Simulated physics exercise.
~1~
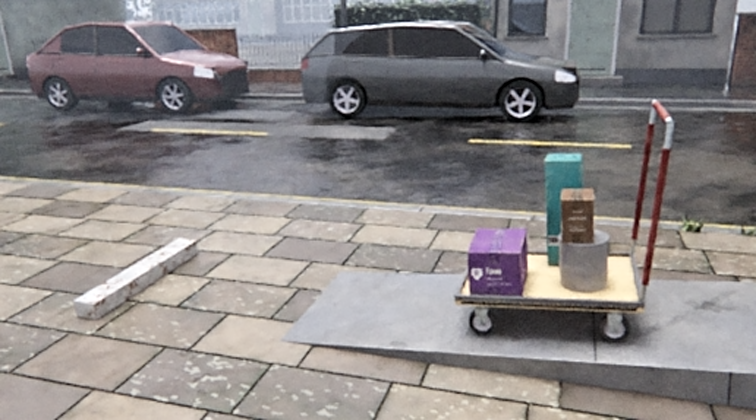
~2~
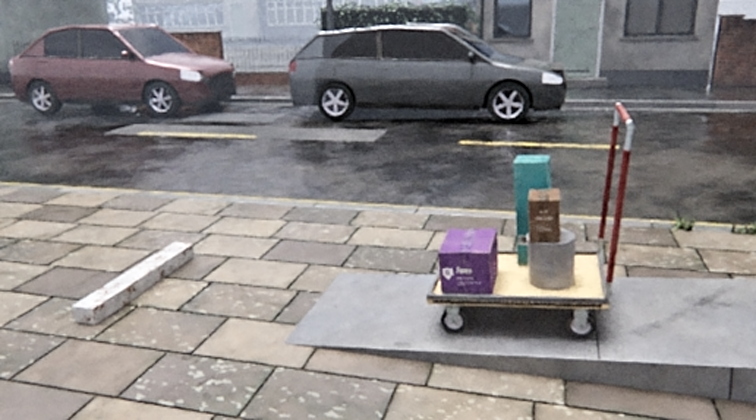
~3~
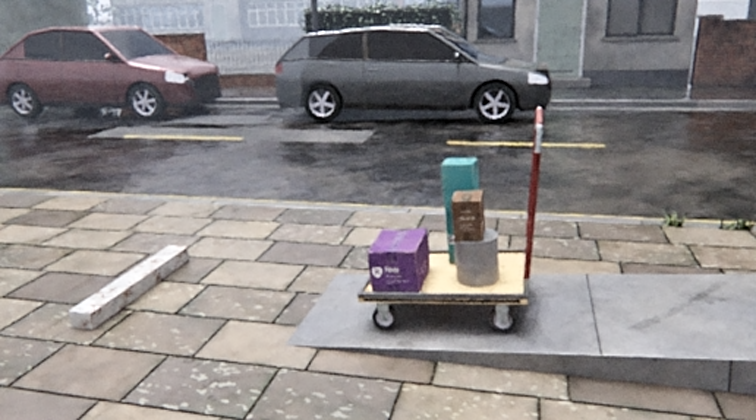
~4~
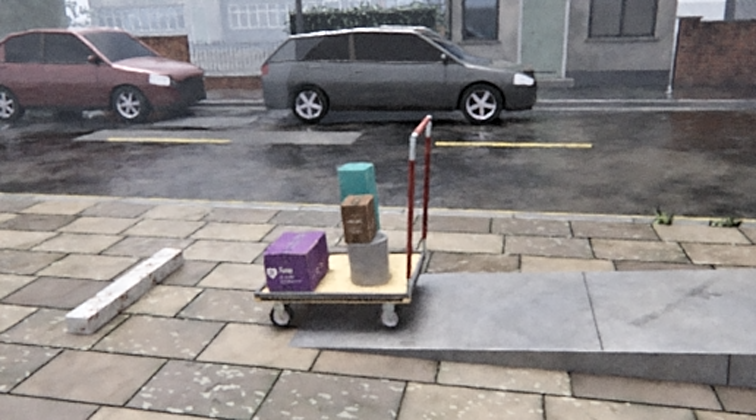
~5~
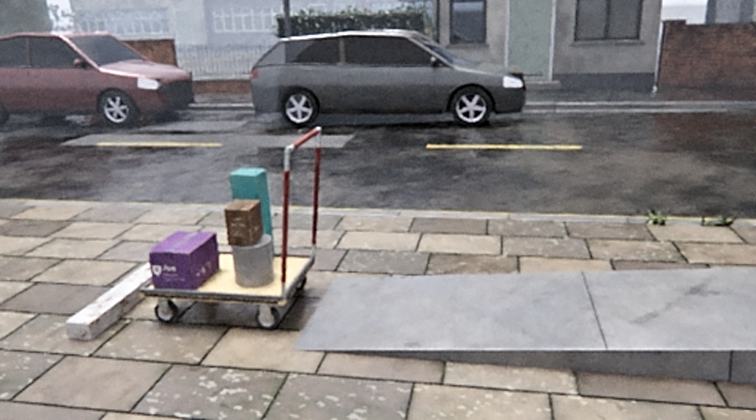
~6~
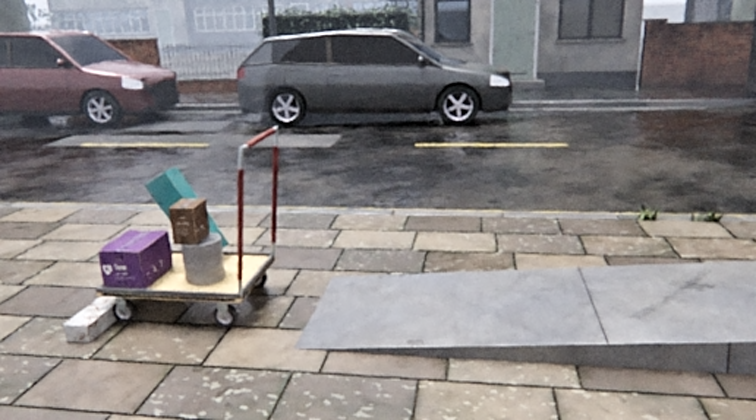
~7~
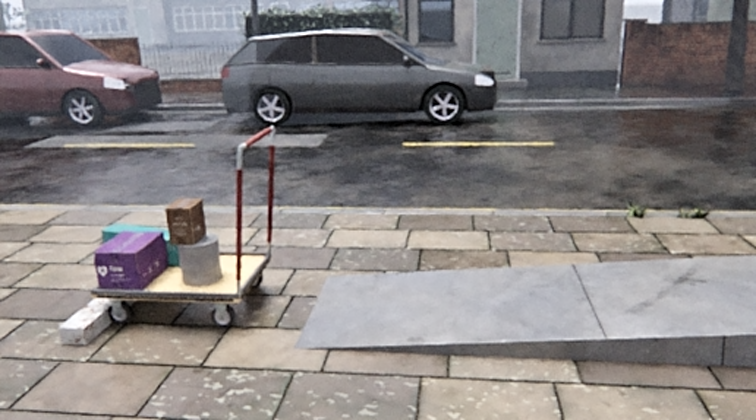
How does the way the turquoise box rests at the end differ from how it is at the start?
At the start the turquoise box stands upright on the trolley, but by the end it is lying on its side behind the purple box.
